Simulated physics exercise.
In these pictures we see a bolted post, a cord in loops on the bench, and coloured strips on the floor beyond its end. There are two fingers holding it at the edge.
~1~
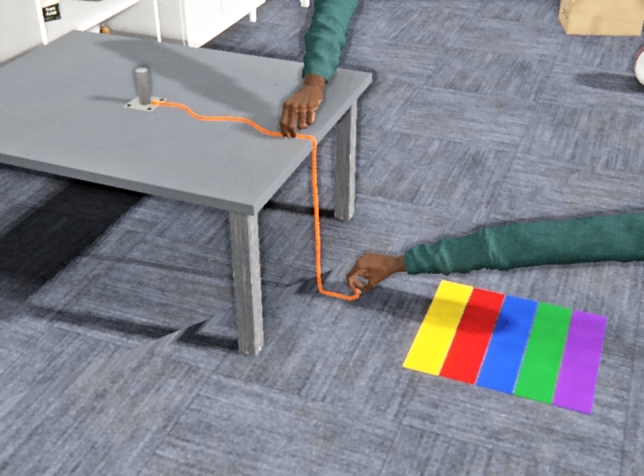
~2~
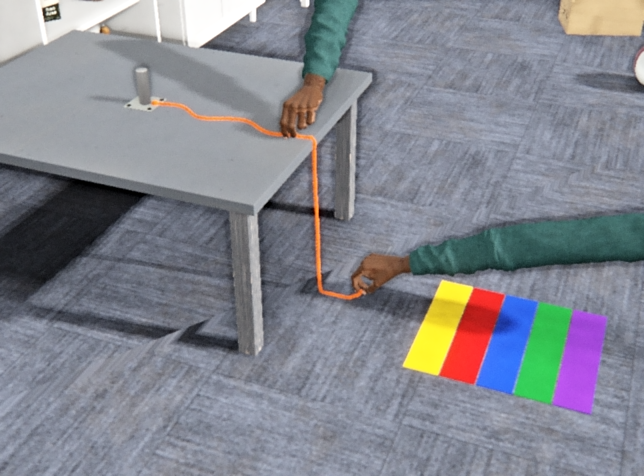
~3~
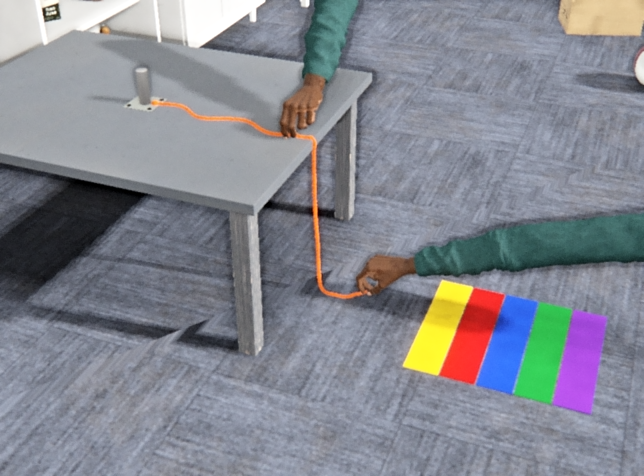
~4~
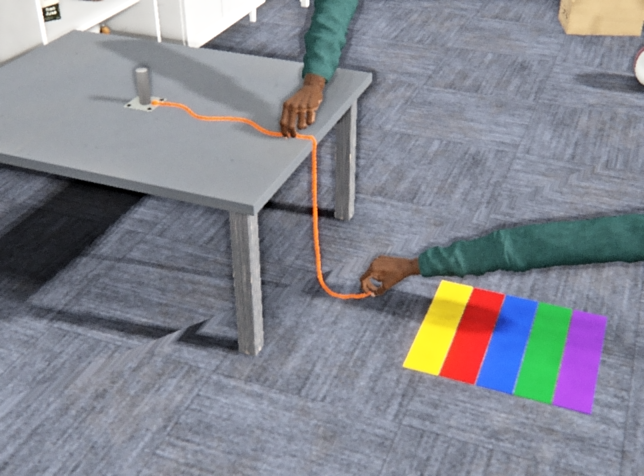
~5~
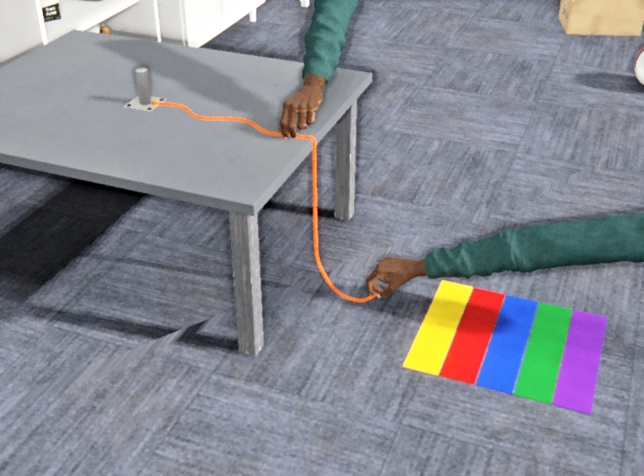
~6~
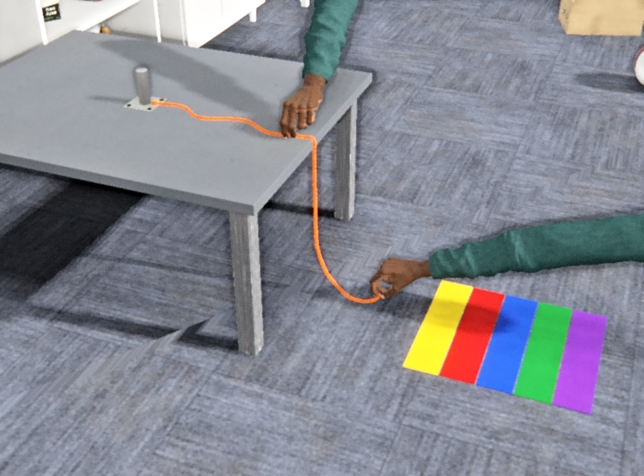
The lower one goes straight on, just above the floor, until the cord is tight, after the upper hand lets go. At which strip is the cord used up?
At the red one.
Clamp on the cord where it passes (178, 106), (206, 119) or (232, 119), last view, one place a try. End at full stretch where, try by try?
Readings in order - (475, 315), (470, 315), (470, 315).
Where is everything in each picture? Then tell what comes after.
The first picture shows end (357, 289); yellow (428, 353); red (463, 362); blue (500, 371); green (537, 381); purple (575, 390).
The second picture shows end (361, 290); cord through (182, 106) (228, 119) (283, 135) (315, 173) (317, 229) (320, 284).
The third picture shows end (366, 292).
The fourth picture shows end (370, 292); cord through (182, 106) (228, 119) (283, 135) (314, 173) (315, 229) (323, 285).
The fifth picture shows end (376, 294).
The sixth picture shows end (380, 295); cord through (182, 106) (228, 119) (283, 135) (314, 173) (315, 229) (335, 284).
A little later, end near (420, 304); short of the strips.
Next, end near (457, 312); over yellow.
When it is tight, end near (478, 317); over red. It halts on the red strip.
